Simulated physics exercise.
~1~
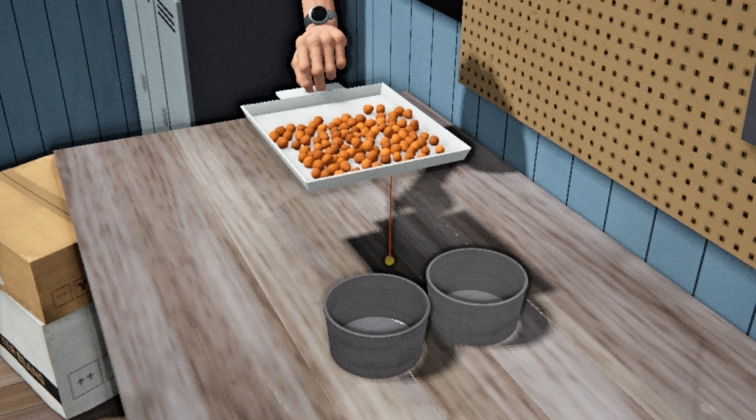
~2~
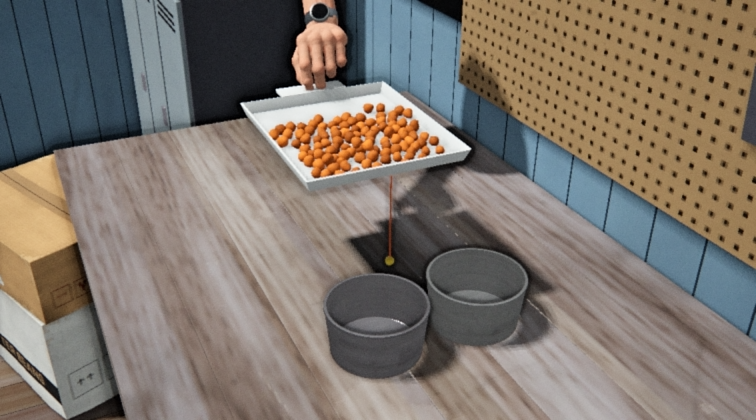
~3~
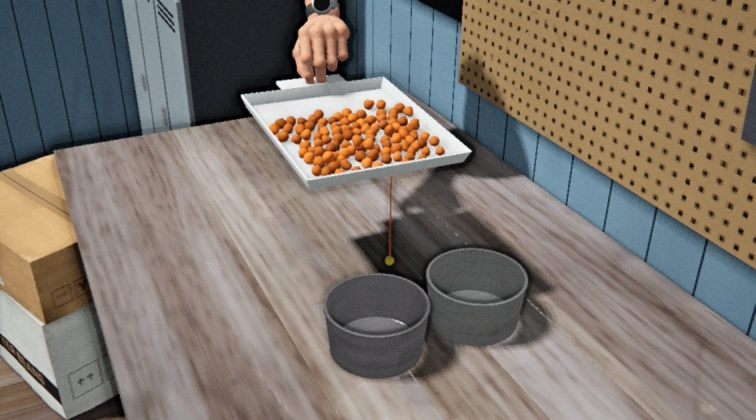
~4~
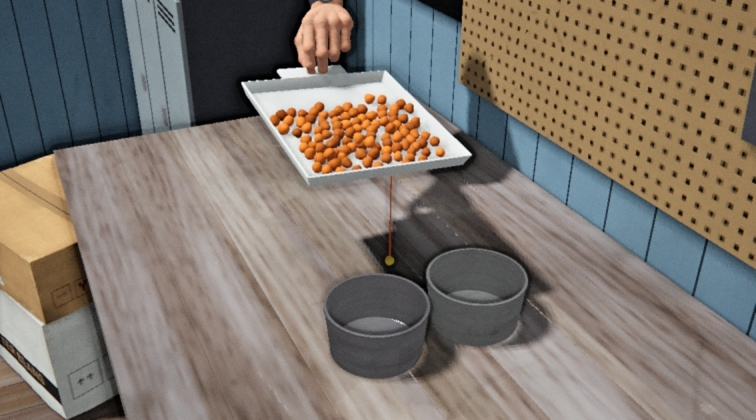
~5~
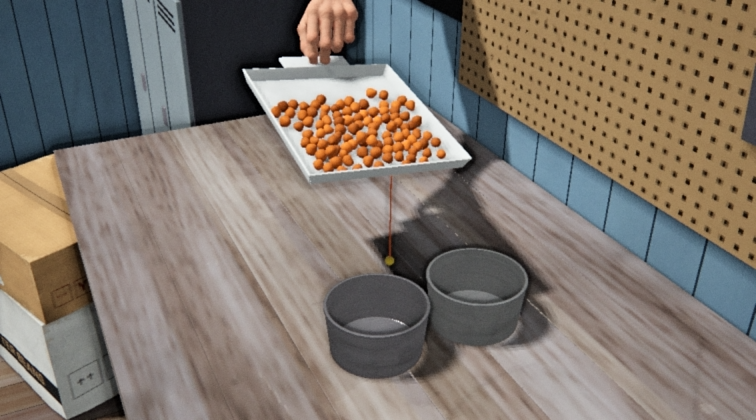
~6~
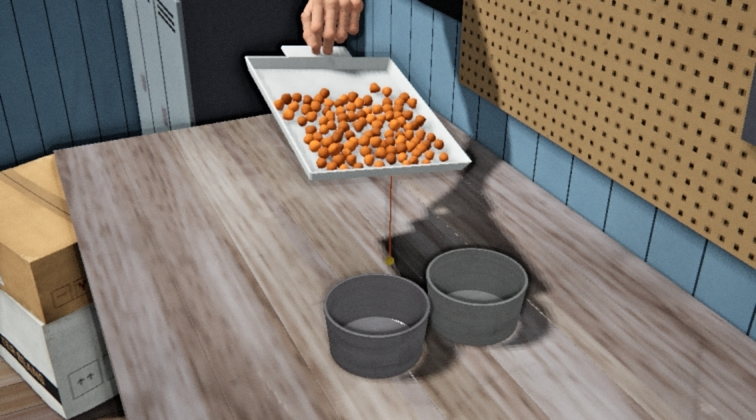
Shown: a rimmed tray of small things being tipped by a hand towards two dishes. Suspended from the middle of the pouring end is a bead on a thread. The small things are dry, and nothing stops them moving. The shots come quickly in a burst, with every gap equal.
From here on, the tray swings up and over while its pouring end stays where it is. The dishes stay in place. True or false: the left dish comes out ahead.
False.
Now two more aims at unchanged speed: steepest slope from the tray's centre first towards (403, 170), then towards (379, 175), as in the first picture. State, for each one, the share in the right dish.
I'd expect around 50 in a hundred first and around 20 in a hundred second.
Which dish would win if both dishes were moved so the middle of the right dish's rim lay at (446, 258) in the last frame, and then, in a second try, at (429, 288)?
Case one: The dish at right. Case two: The dish at right.
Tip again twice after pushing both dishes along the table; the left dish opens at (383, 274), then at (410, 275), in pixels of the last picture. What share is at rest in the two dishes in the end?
It would be roughly 70 per cent in the first placement and roughly 70 per cent in the second.
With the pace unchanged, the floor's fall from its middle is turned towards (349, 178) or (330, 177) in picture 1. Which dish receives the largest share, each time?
The leftmost dish; the leftmost dish.
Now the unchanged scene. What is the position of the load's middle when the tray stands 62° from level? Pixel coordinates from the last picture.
Look close to (410, 131) in the last picture.
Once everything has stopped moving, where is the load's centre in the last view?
Roughly pixel (476, 312).
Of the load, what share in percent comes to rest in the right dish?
Roughly 70 %.
Soon, tray tipped steeply; nearly all on the tray; a stray few in the right dish; a stray few in the air.
A while on, tray tipped past a quarter turn; a stray few on the tray; a small part in the left dish; most in the right dish; a small part outside both; a small part in the air.
Towards the end, tray tipped past a quarter turn; a small part in the left dish; most in the right dish; about a quarter outside both.
Finally, tray tipped past a quarter turn; a small part in the left dish; most in the right dish; about a quarter outside both.
